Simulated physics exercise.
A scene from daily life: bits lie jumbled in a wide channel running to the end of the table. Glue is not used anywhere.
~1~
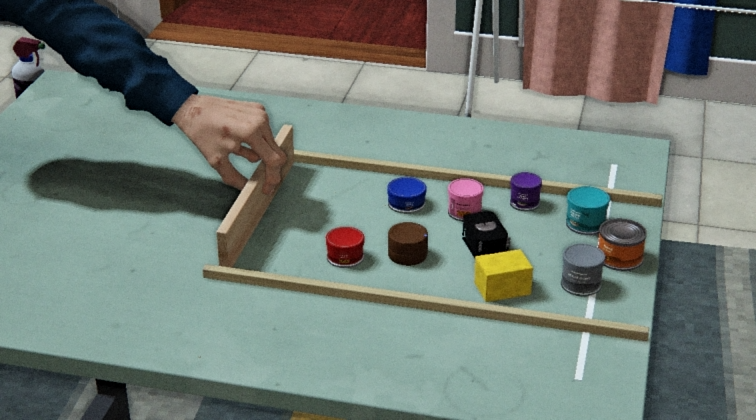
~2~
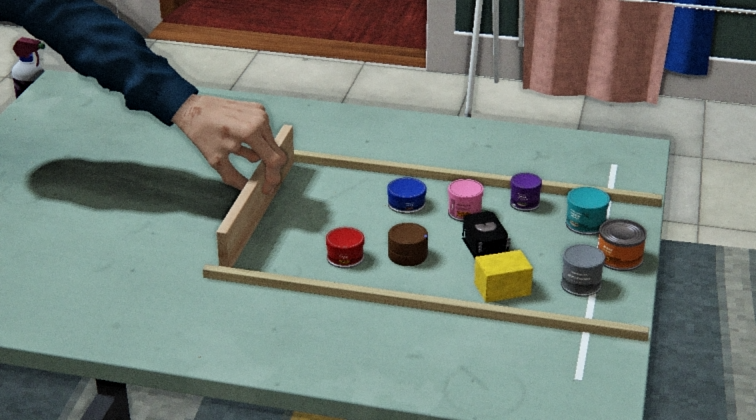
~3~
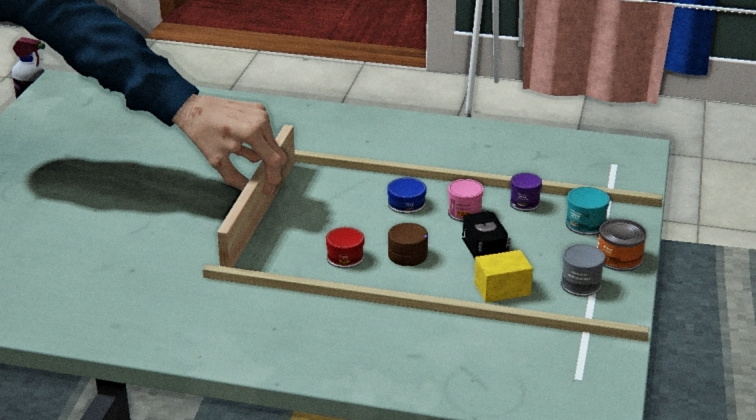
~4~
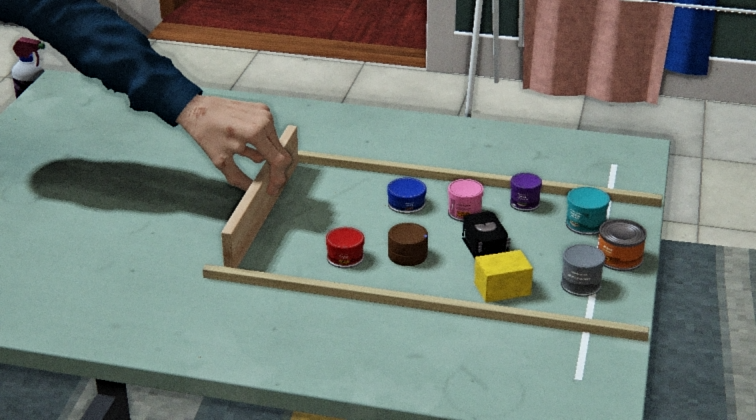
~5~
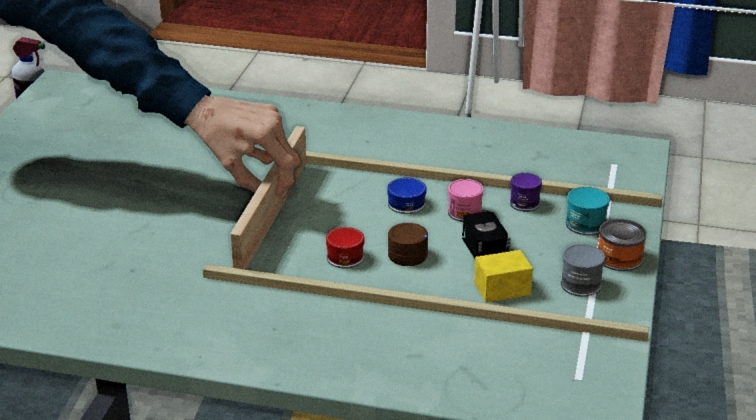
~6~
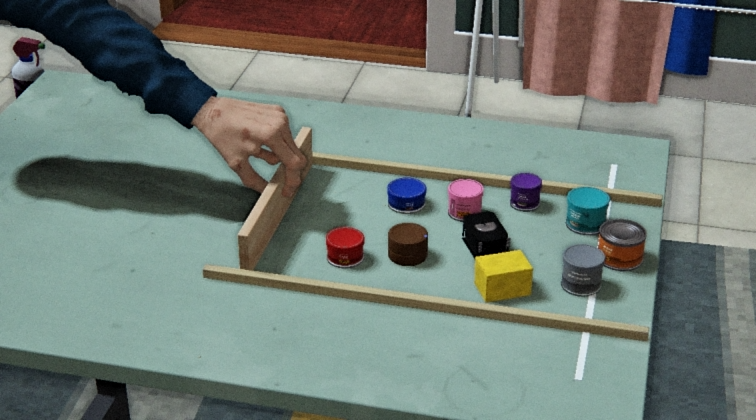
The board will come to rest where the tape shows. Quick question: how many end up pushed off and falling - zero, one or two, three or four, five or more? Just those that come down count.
Pretty sure the pieces that leave the surface number one or two this time.
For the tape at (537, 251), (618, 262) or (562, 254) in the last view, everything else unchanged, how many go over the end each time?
It would be 0, then 5, then 0.
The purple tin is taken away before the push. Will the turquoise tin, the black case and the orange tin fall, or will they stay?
So: The turquoise tin goes down, the black case does not drop, the orange tin goes down.
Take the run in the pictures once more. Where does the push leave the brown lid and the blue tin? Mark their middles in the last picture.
Brown lid: About (617, 265); blue tin: About (624, 227).
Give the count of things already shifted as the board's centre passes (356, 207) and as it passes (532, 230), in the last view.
Respectively 1 and 9.
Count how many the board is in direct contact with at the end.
So the total is 5.
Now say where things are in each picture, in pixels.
In the first picture, orange tin (622, 244); grey pot (583, 270); turquoise tin (587, 210); board (258, 194); tape (599, 259).
In the second picture, grey pot (583, 270); purple tin (526, 192).
In the third picture, turquoise tin (587, 211); black case (485, 238).
In the fourth picture, orange tin (621, 245); red tin (345, 247).
In the fifth picture, grey pot (583, 270); brown lid (408, 244).
In the sixth picture, orange tin (621, 245); grey pot (583, 270); turquoise tin (587, 211); board (278, 197); tape (599, 259).
A little later, none off yet; orange tin at rest near (621, 245); grey pot at rest near (583, 270); turquoise tin at rest near (587, 211).
When it is over, the number that fall off is one or two; down, turquoise tin and orange tin.
